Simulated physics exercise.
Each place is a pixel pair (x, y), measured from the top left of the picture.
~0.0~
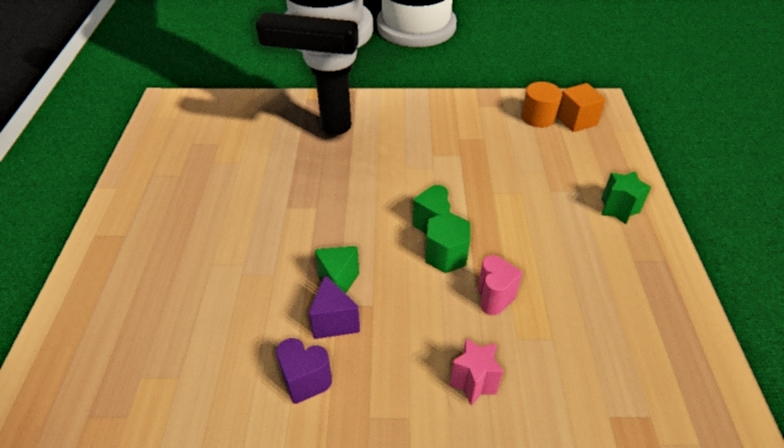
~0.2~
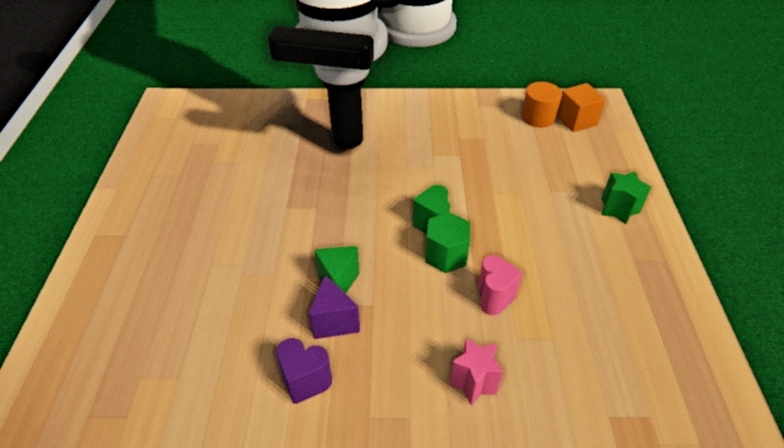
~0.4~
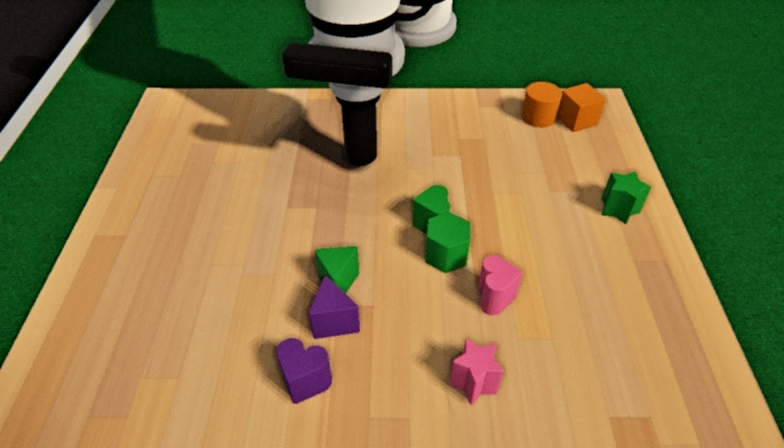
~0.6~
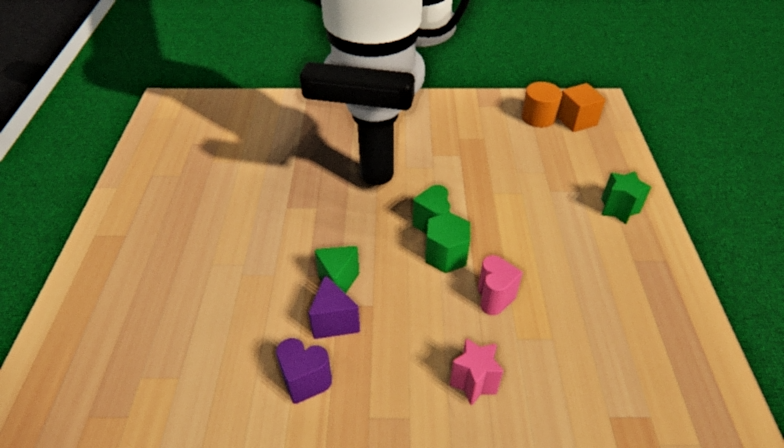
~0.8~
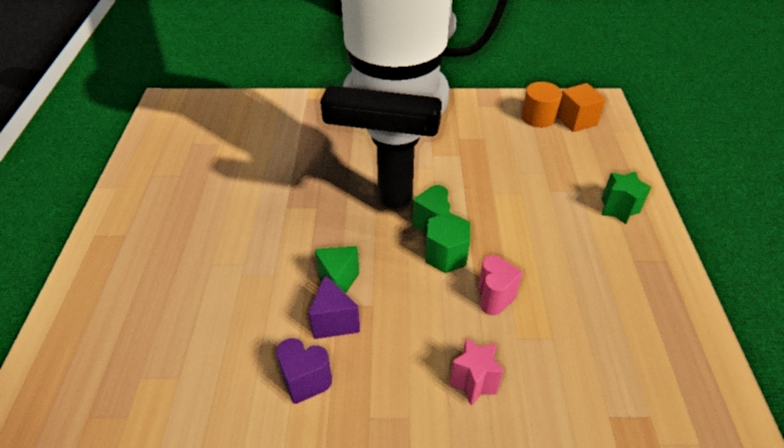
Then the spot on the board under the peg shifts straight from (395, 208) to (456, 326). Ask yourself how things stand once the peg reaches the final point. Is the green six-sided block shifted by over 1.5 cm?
My answer is yes.
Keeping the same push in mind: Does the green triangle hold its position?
Answer: Yes.
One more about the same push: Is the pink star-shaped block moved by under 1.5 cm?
The answer is yes.
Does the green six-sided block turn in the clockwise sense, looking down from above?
It seems not.
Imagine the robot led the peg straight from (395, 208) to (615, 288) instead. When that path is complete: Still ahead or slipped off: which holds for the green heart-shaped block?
The peg still drives it.
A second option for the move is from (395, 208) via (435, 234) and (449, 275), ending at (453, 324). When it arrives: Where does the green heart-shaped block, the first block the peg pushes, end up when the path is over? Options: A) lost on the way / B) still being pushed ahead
A.
On the path given first. One third of the way, peg (414, 233); green heart-shaped block (444, 203), turned 60° anticlockwise; green six-sided block (453, 231).
Two thirds of the way, peg (434, 272); green heart-shaped block (444, 203), turned 60° anticlockwise; green six-sided block (473, 242), turned 25° anticlockwise.
At the end, peg (458, 316); green triangle in place; green heart-shaped block (444, 203), turned 60° anticlockwise; green six-sided block (473, 242), turned 25° anticlockwise; pink star-shaped block in place; pink heart-shaped block in place.
